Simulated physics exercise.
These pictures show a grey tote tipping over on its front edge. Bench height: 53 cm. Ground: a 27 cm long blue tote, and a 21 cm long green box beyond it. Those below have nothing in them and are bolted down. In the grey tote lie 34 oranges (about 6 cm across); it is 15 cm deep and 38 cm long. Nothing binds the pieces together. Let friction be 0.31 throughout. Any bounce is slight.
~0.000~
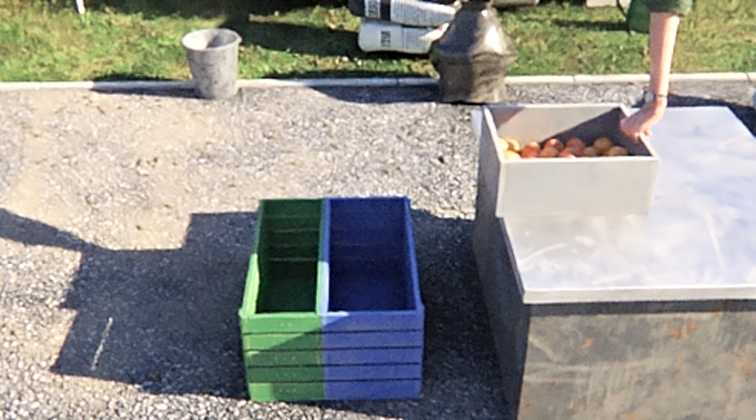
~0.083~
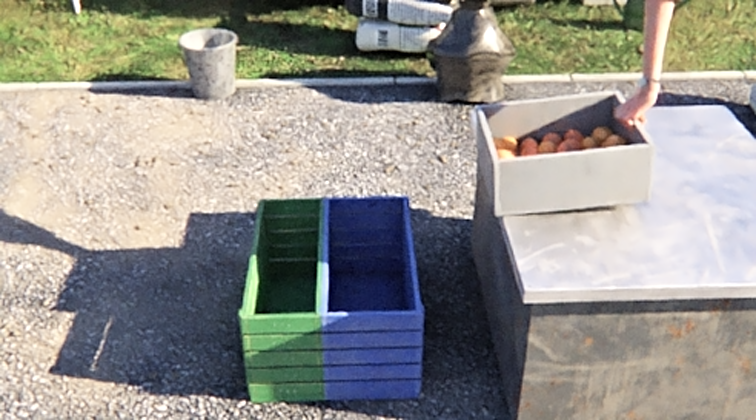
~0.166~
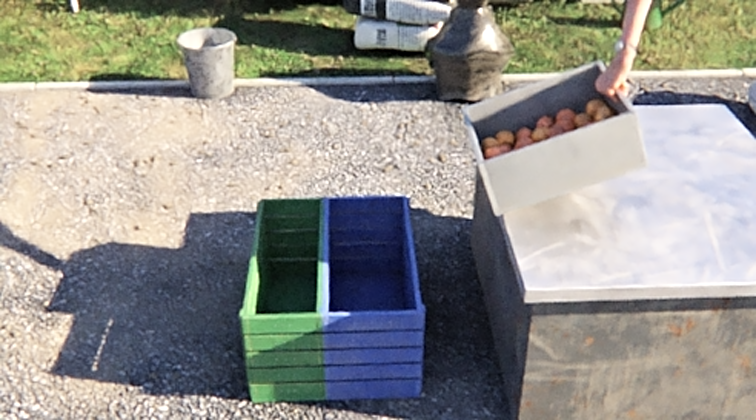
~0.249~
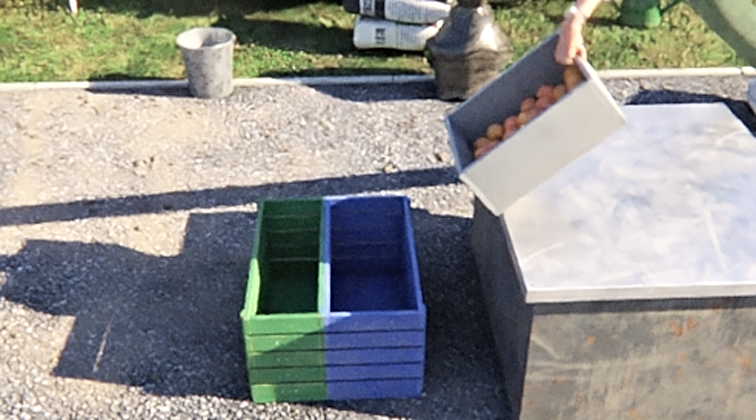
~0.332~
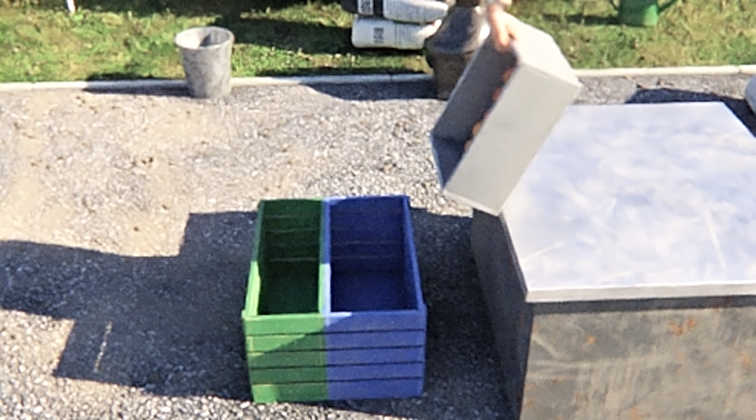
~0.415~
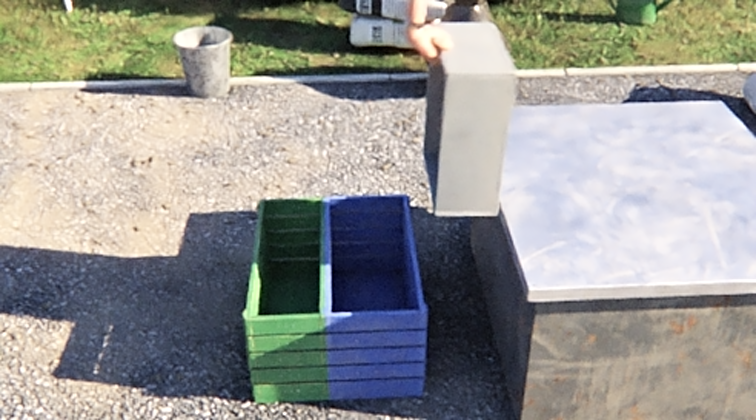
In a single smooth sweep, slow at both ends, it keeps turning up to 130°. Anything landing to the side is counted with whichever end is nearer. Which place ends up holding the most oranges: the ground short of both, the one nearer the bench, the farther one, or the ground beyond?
Nearer.
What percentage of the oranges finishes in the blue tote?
Close to 70 in a hundred of them.
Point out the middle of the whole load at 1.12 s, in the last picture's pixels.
At about (352, 320).
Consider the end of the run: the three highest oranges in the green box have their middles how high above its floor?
About 9 cm.
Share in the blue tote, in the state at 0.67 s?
Close to 10 in a hundred.
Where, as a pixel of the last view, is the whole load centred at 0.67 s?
I'd put it close to (373, 219).
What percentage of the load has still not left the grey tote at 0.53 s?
I'd say close to 100 in a hundred.
After 0.53 s, tilt 115°; 34 still in the grey tote.
After 0.67 s, tilt 130°; 5 still in the grey tote, 3 in the blue tote and 26 in the air.
After 0.87 s, tilt 130°; 23 in the blue tote, 8 in the green box and 3 in the air.
Outcome (at 1.12 s), 23 in the blue tote, 10 in the green box and 1 on the ground beyond the green box.
